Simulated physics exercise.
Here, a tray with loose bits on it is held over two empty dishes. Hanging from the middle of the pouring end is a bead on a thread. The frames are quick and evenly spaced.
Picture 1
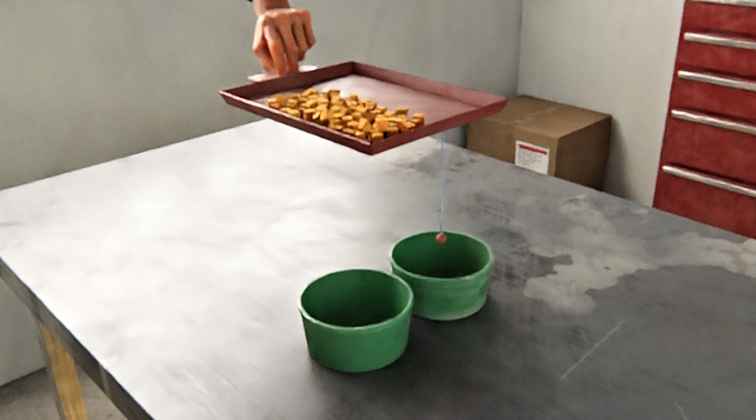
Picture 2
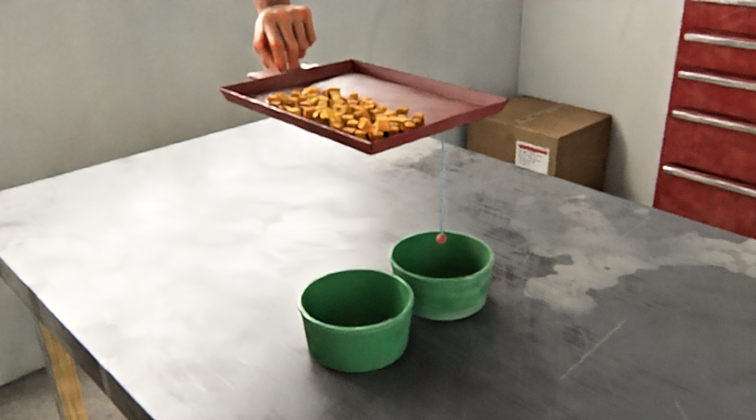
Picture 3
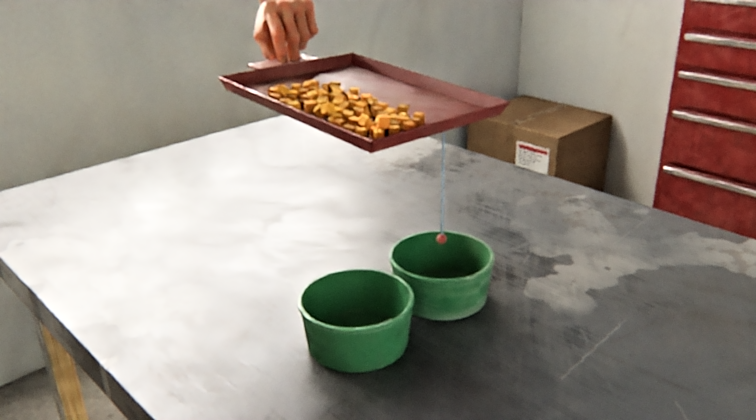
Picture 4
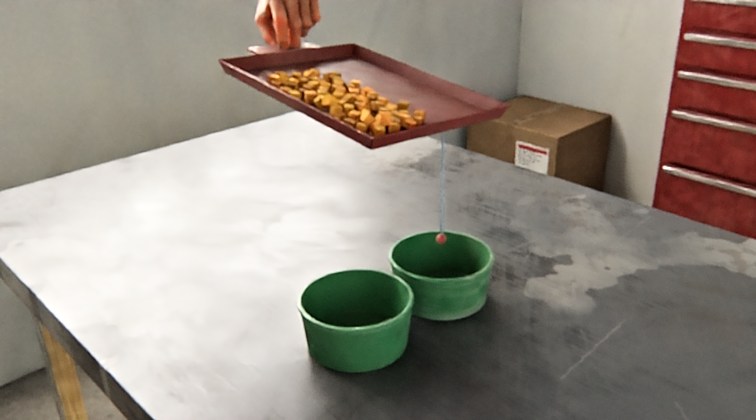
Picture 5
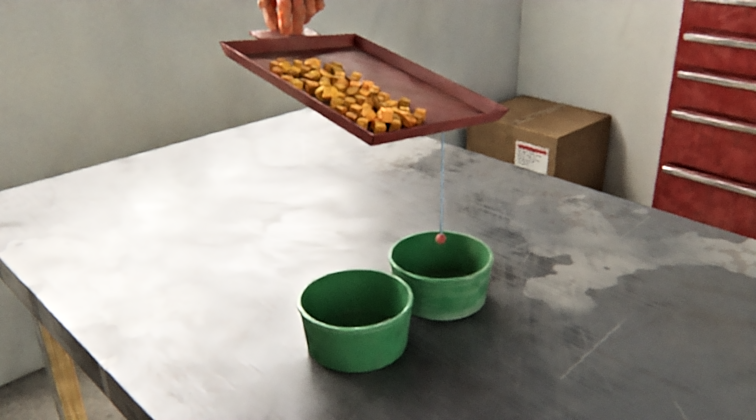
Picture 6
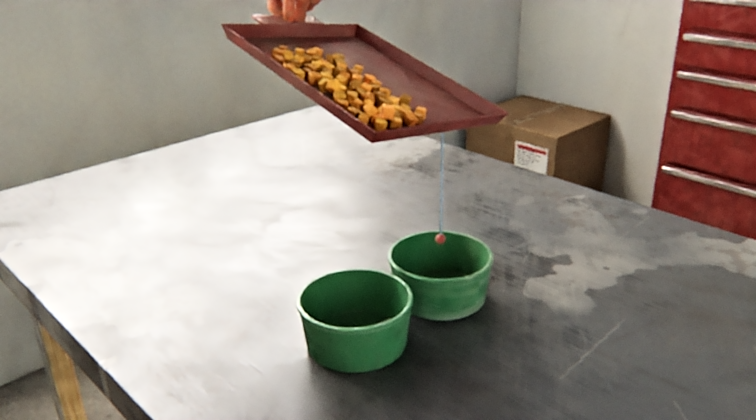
A hand raised the back of a red tray of orange-brown chunks above two green dishes, slanting it more and more toward the front, while a small bead hung still on a thread.
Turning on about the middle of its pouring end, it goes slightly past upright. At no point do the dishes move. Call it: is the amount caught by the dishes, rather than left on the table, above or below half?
Below half.
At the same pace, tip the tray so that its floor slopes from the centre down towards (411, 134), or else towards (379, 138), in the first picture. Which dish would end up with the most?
Well, the one to the left comes out on top first, then the one to the left.
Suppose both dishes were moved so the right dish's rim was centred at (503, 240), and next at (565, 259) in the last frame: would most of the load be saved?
Taking them in turn, it's beyond half and then short of half.
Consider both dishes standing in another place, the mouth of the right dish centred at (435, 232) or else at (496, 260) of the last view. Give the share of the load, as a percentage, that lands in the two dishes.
0 %, 30 %.
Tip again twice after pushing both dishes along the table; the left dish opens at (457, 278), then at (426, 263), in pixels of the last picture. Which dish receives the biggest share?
Well, first the one further right, then the one further right.
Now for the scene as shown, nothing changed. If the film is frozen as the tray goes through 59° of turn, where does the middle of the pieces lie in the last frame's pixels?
Roughly at (463, 116).
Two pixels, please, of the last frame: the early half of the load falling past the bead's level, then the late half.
Early-half point (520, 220); late-half point (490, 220).
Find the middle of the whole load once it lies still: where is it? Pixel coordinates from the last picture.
The centre comes to rest close to (517, 265).
Shortly afterwards, tray tipped steeply; the bulk on the tray; a little in the air.
Next, tray tipped right over; a little in the right dish; the bulk outside both; a little in the air.
Some moments later, tray tipped past a quarter turn; a little in the right dish; all but a few outside both.
In the end, tray tipped past a quarter turn; none at all in the left dish; a little in the right dish; all but a few outside both.
